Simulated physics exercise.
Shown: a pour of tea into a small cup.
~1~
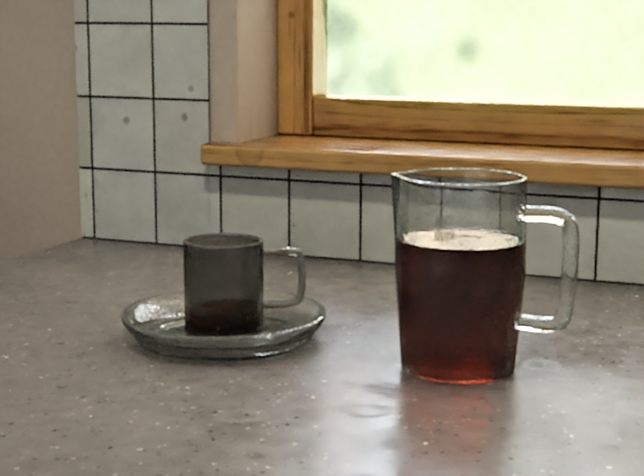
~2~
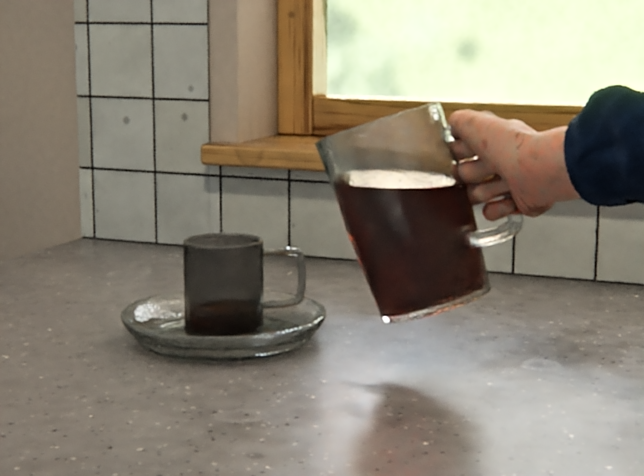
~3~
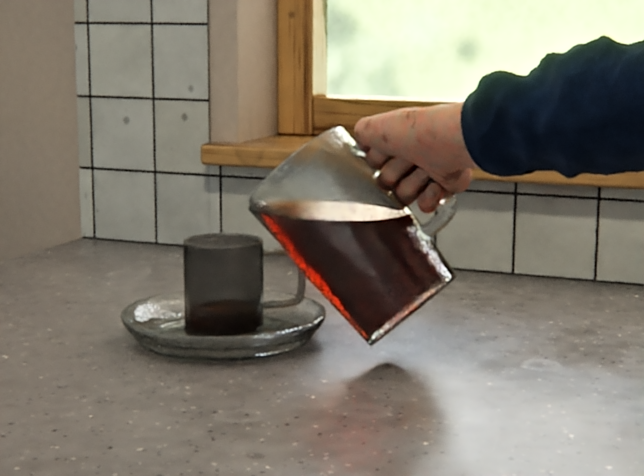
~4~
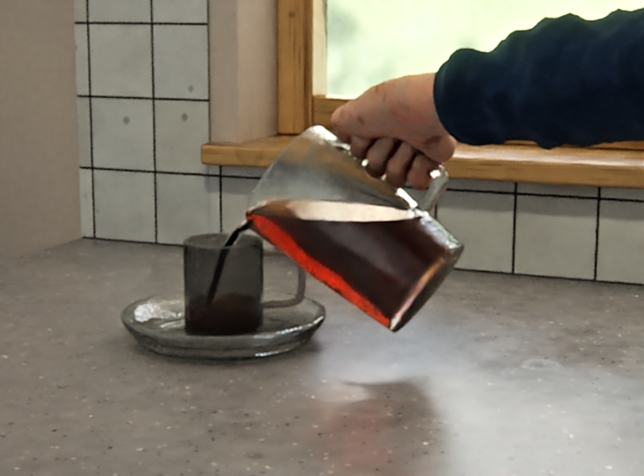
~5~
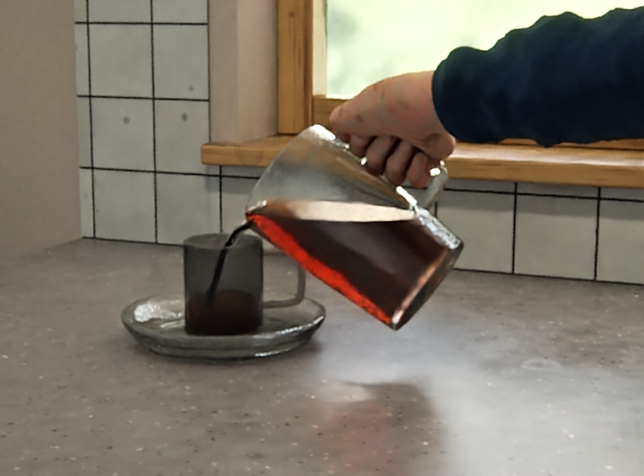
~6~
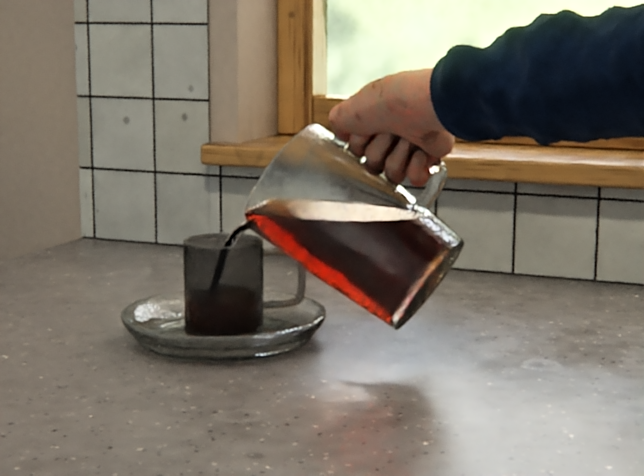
A hand lifts a glass jug, tilts it left and pours dark tea into a small cup.
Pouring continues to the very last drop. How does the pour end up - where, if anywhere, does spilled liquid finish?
It gets past the saucer as well.
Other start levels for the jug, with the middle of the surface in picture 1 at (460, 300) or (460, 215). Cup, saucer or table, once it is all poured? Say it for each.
In turn: Saucer too, over both.
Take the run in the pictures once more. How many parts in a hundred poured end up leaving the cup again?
Around 70 per cent.
Soon after, the cup is full to the brim; the saucer is wet, with room to spare.
Later, the cup is full to the brim; the saucer is full and running over.
In the end, the cup is full to the brim; the saucer is full and running over.
